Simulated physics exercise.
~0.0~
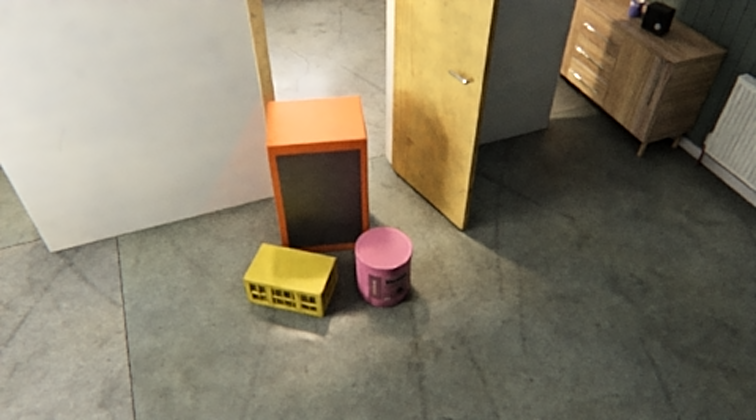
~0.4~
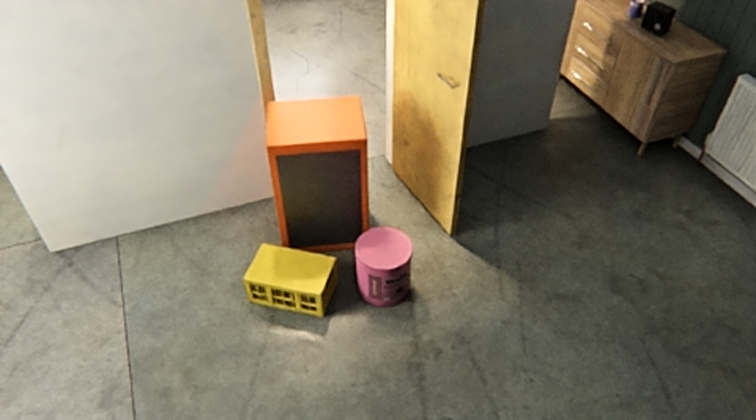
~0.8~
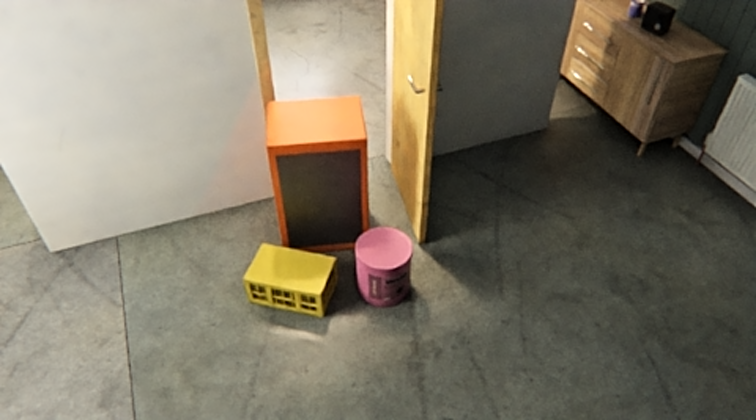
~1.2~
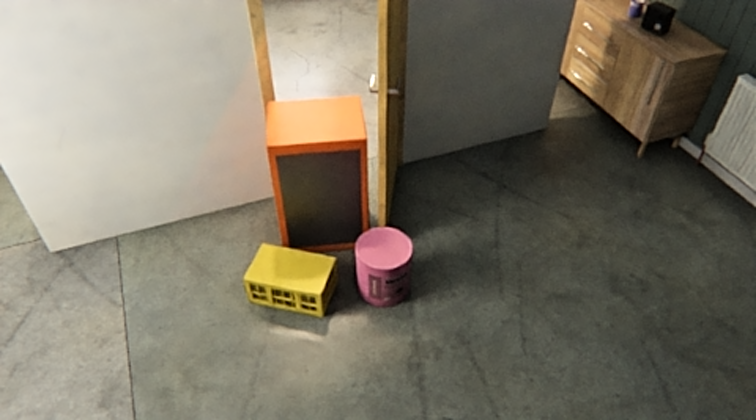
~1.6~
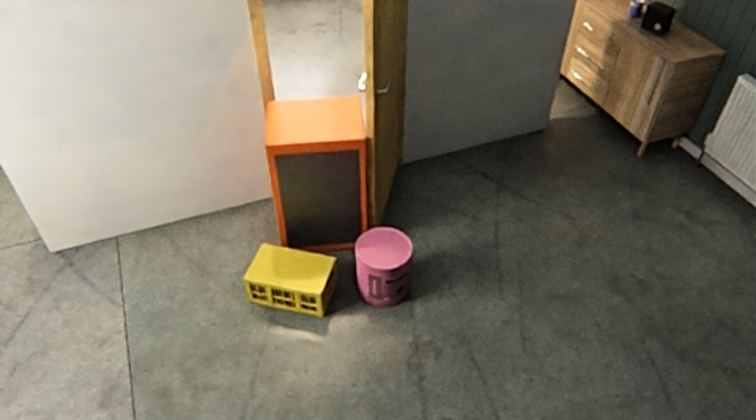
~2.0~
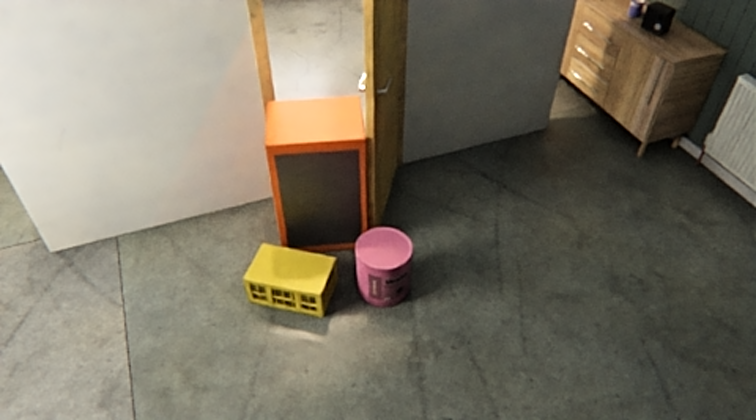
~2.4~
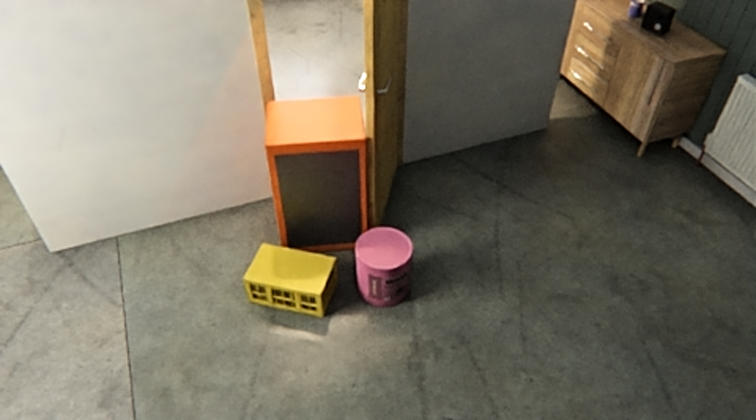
In a room with a grey floor, a yellow door standing wide open swung partway toward closed, then stopped beside an orange cabinet, still open, while the cabinet, a yellow crate and a pink pail stayed where they were.
